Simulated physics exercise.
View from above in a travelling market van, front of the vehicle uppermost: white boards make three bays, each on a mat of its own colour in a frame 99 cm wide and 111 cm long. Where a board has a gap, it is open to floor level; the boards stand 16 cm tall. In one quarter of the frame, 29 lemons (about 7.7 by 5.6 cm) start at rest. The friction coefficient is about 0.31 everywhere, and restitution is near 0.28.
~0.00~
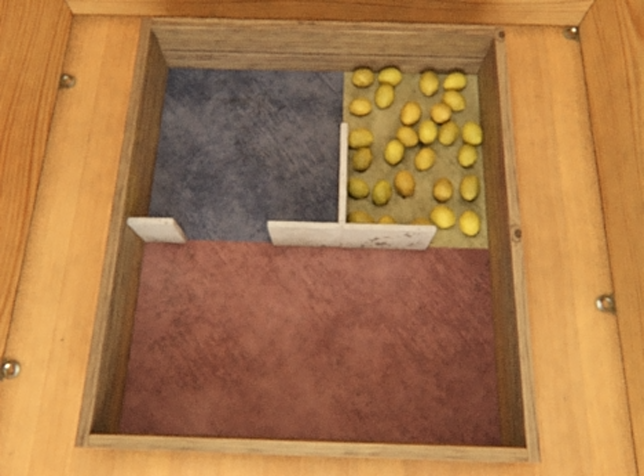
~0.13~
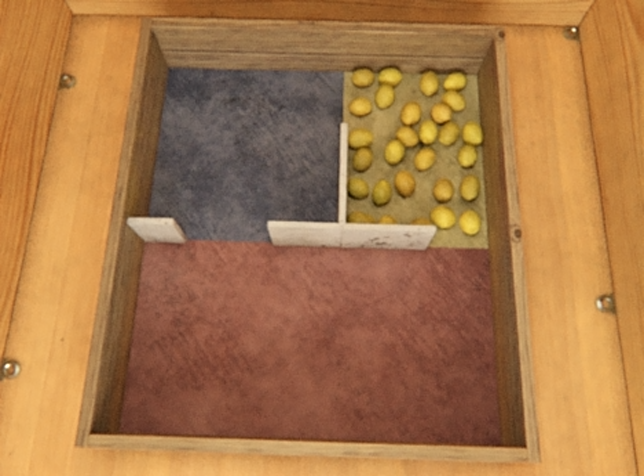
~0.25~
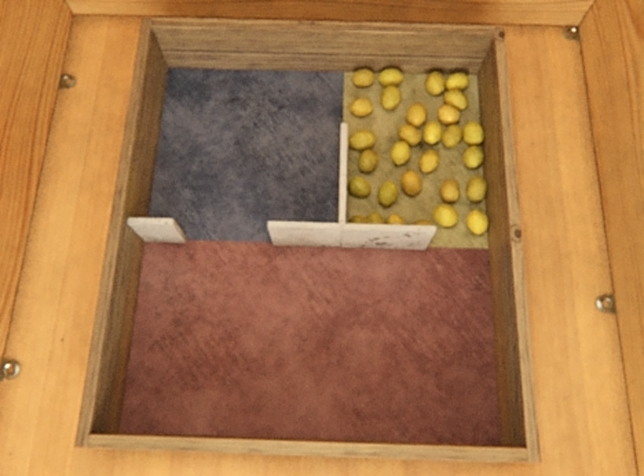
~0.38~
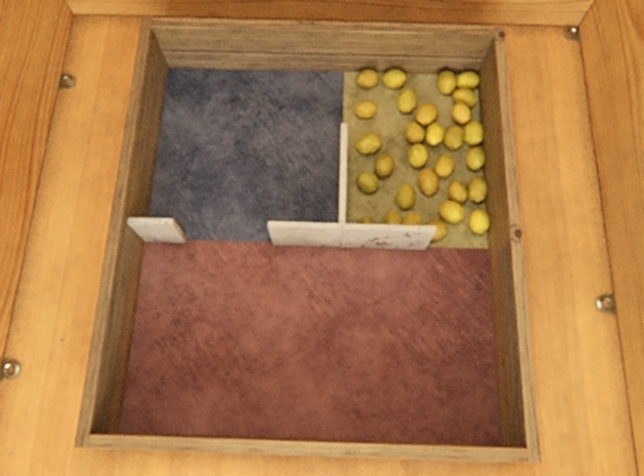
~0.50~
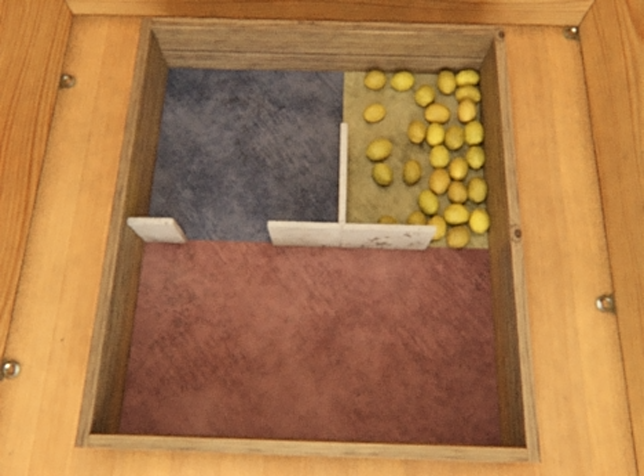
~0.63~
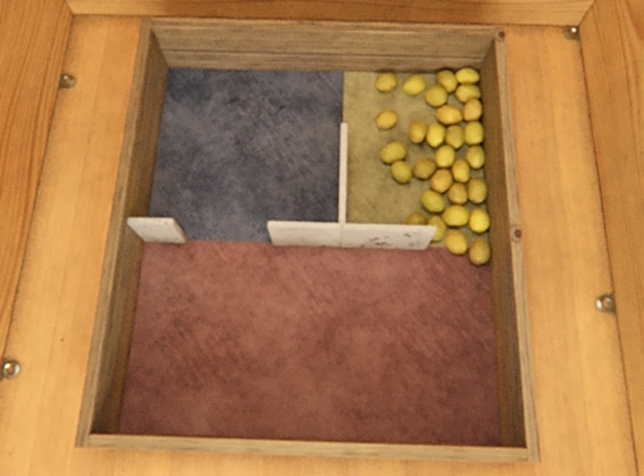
Wooden frame with blue, red and yellow mats, lemons on the yellow sliding right and bunching along the side, one edging onto the red.
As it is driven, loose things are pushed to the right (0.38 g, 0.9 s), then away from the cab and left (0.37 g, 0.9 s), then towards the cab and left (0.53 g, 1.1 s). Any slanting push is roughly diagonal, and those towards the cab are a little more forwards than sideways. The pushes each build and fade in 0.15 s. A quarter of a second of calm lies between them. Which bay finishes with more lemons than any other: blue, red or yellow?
Blue.
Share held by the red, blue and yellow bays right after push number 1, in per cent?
At that point the split is red 0, blue 0, yellow 100 per cent.
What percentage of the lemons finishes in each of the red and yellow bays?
Share of red: 10 in a hundred; share of yellow: 20 in a hundred.
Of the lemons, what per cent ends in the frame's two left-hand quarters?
Around 80 per cent.
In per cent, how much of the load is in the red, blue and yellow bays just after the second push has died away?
In per cent: Red 20, blue 10 and yellow 80.
After push 1 (1.14 s), 1 in the red bay and 28 in the yellow bay.
After push 2 (2.29 s), 5 in the red bay, 2 in the blue bay and 22 in the yellow bay.
After push 3 (3.64 s), 4 in the red bay, 18 in the blue bay and 7 in the yellow bay.
Final count (at 4.64 s), 4 in the red bay, 18 in the blue bay and 7 in the yellow bay.
